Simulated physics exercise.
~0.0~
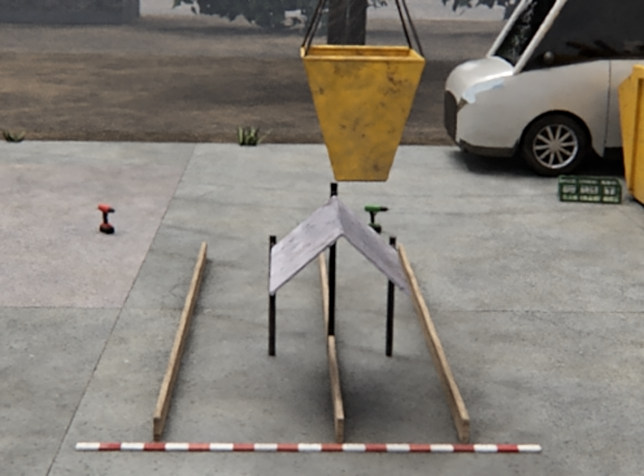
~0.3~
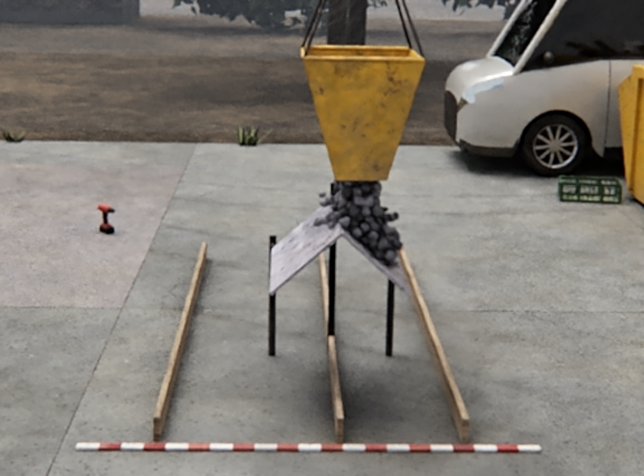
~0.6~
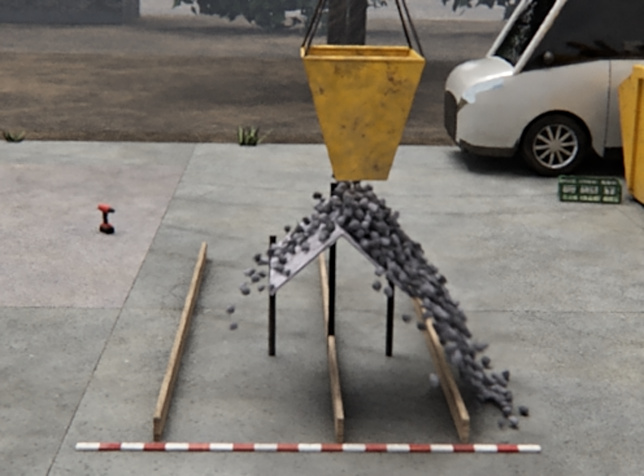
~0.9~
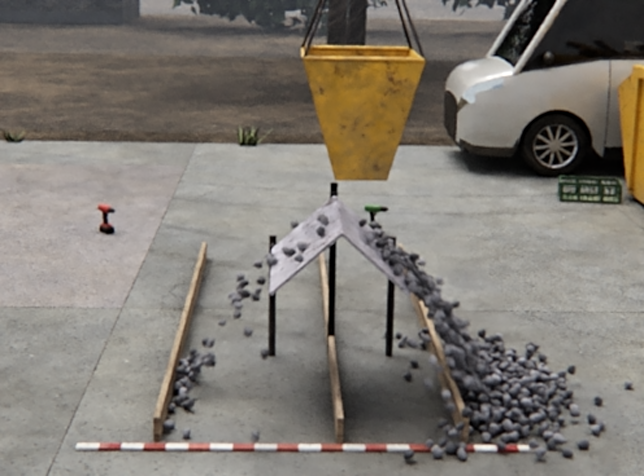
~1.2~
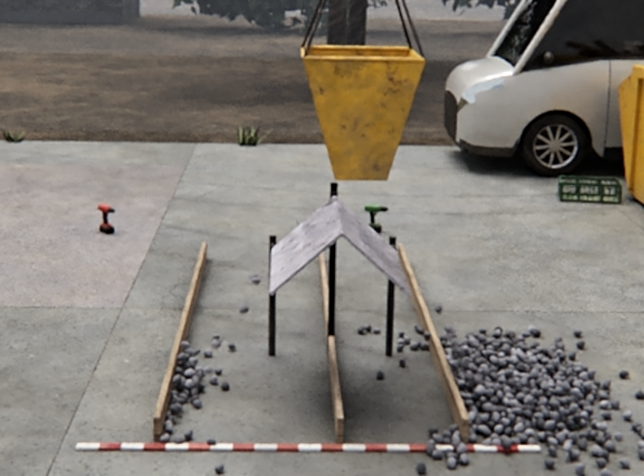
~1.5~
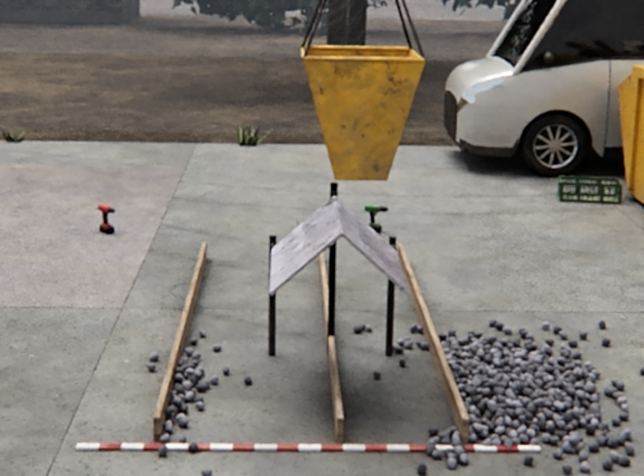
On a concrete yard beside a parked white vehicle, a yellow skip hangs above a peaked steel sheet on black posts, with three wooden boards and a striped staff on the ground. Dark grey stones pour from the bottom of the skip onto the peak. Most stream down the right slope, while a smaller share tumbles down the left. The right-hand flow spills past the right board and spreads outward. The steel clears, leaving a wide heap right of the boards, a small cluster by the left board and a few strays between, beneath the still skip.
